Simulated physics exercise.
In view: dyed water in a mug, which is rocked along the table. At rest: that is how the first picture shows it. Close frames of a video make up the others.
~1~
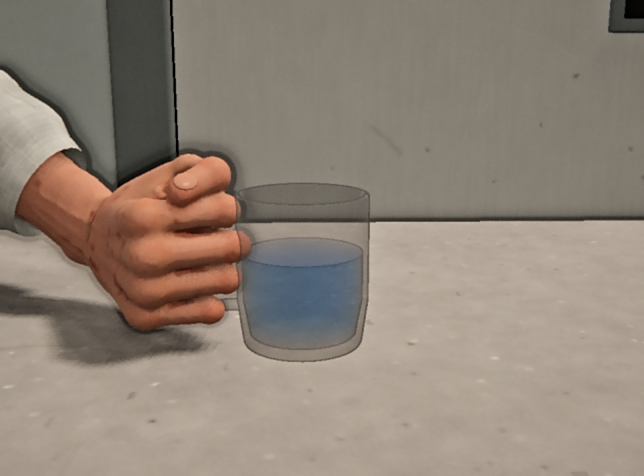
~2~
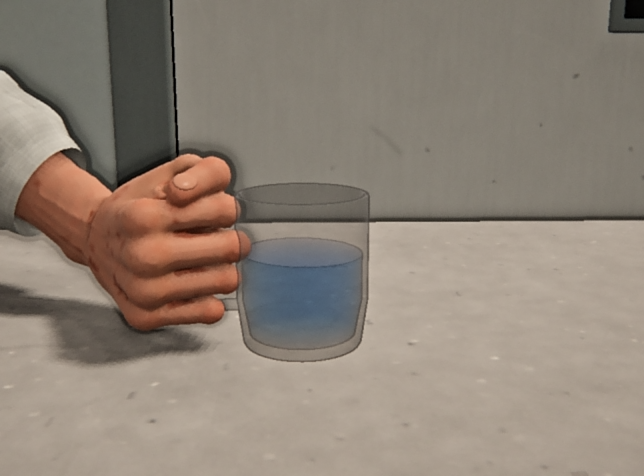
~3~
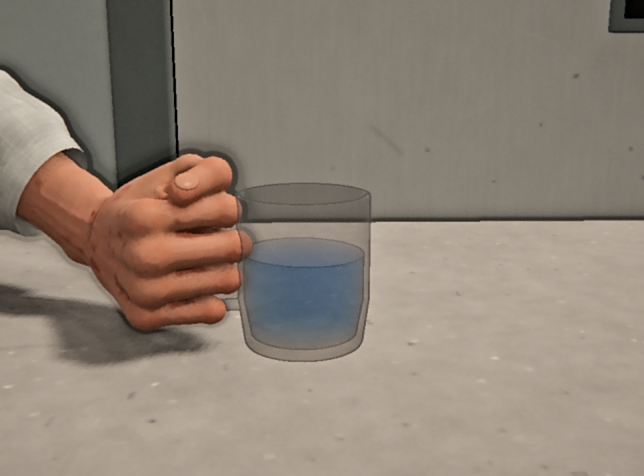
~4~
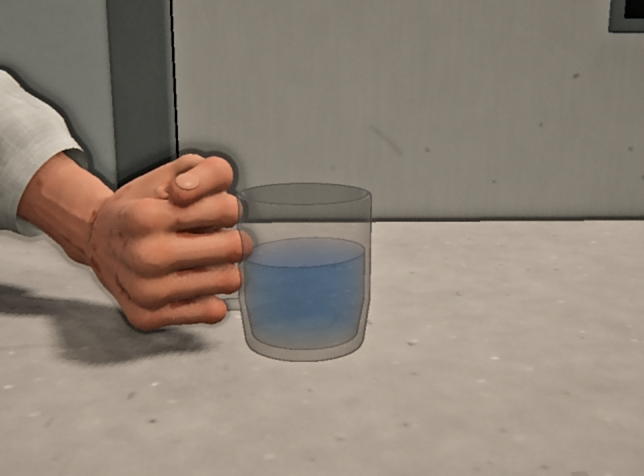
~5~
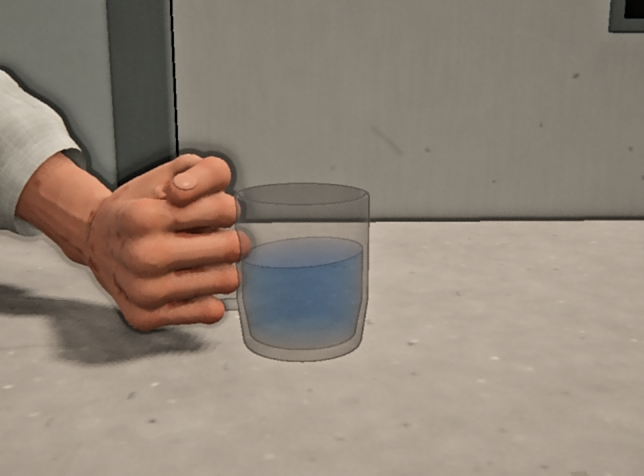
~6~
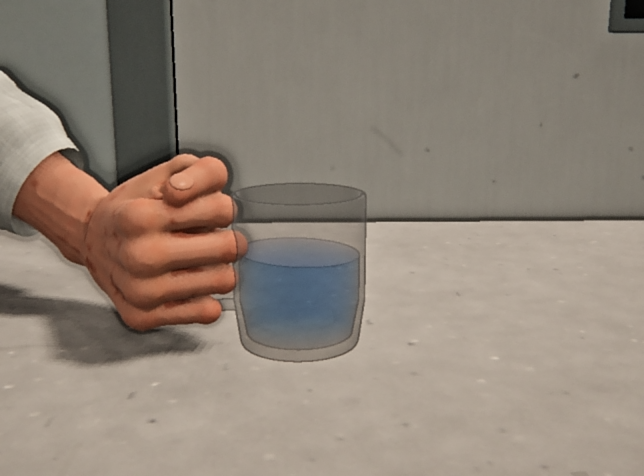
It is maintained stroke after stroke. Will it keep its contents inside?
Yes, nothing gets out.
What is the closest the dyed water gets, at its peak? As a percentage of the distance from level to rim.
Peak: Near 20 in a hundred.
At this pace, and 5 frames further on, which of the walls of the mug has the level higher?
Towards the left portion.
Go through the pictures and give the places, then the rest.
The first picture shows mug (303, 262) about half full; at rest.
The second picture shows mug about half full, surface at (303, 252); surface about level.
The third picture shows mug (304, 262) about half full; surface about level.
The fourth picture shows mug about half full, surface at (304, 252); surface about level.
The fifth picture shows mug (303, 262) about half full; surface a little higher on the right.
The sixth picture shows mug about half full, surface at (299, 252); surface about level.
Soon after, the highest wave so far stays far below the rim.
In the end, the highest wave so far stays far below the rim; nothing has left it.
